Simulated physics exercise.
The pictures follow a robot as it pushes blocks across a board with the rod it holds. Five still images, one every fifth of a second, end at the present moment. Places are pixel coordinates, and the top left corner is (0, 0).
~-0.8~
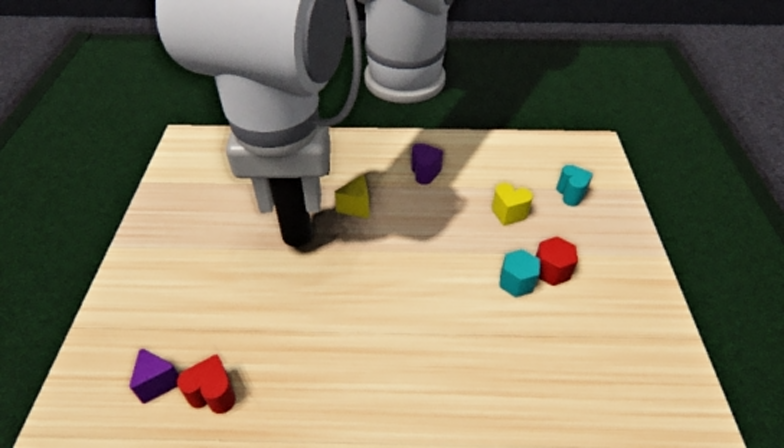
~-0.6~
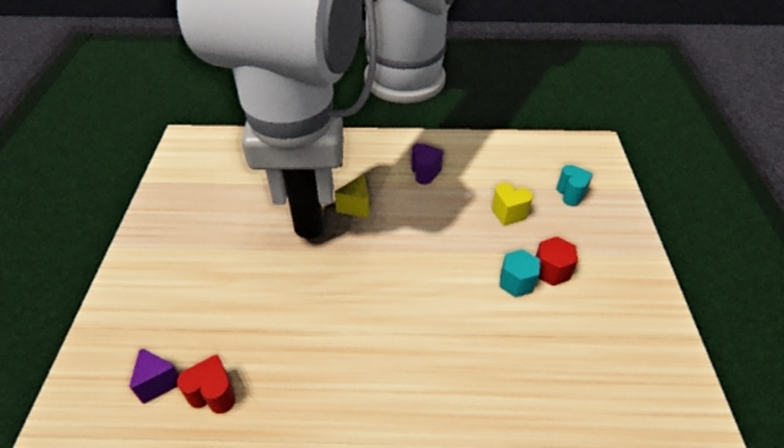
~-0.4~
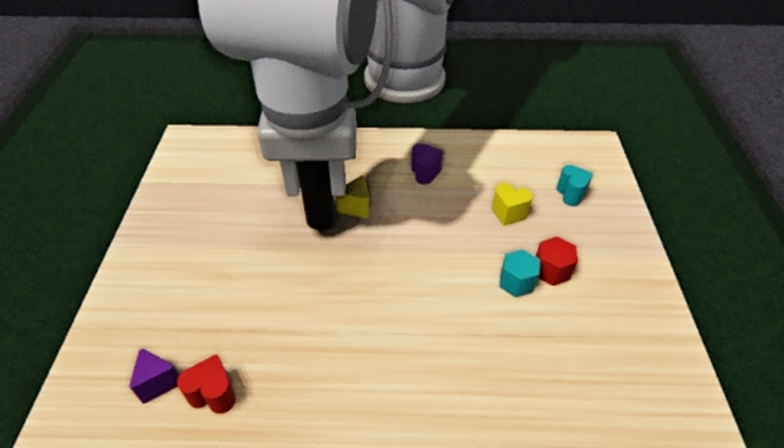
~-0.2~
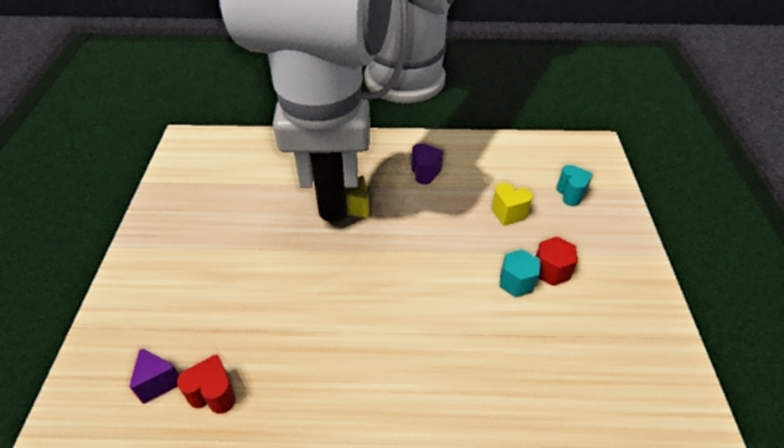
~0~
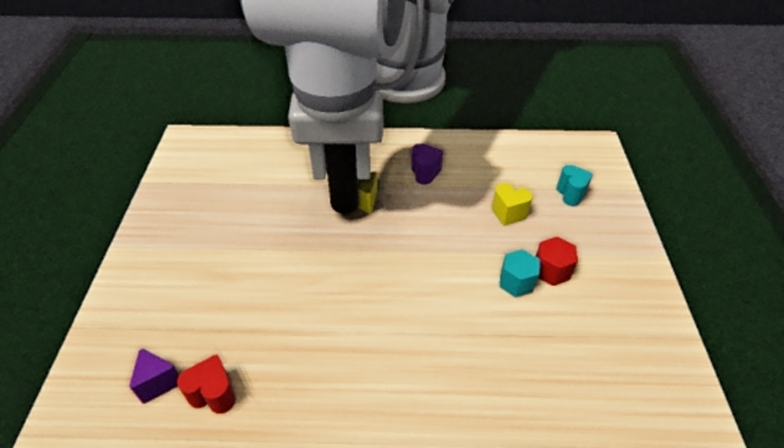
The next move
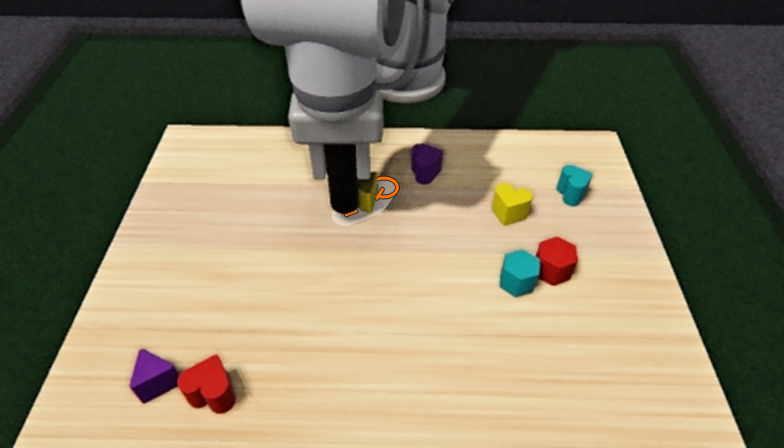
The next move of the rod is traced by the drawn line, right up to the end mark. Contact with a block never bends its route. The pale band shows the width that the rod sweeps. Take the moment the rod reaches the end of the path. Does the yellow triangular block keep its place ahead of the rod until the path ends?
My answer is yes.
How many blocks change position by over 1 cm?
Expect one.
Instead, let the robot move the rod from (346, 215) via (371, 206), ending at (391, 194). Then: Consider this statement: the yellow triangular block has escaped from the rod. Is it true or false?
False.
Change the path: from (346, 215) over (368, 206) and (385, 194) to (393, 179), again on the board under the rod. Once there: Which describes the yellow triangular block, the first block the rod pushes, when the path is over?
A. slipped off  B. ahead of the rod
B - ahead of the rod.
Path on the board, from (346, 215) through (363, 209) and (376, 199) to (384, 187).
On the path given first. Halfway along, rod at (371, 193); yellow triangular block at (385, 170), turned 10° anticlockwise.
At the end, rod at (384, 176); yellow triangular block at (399, 154); purple heart in place.
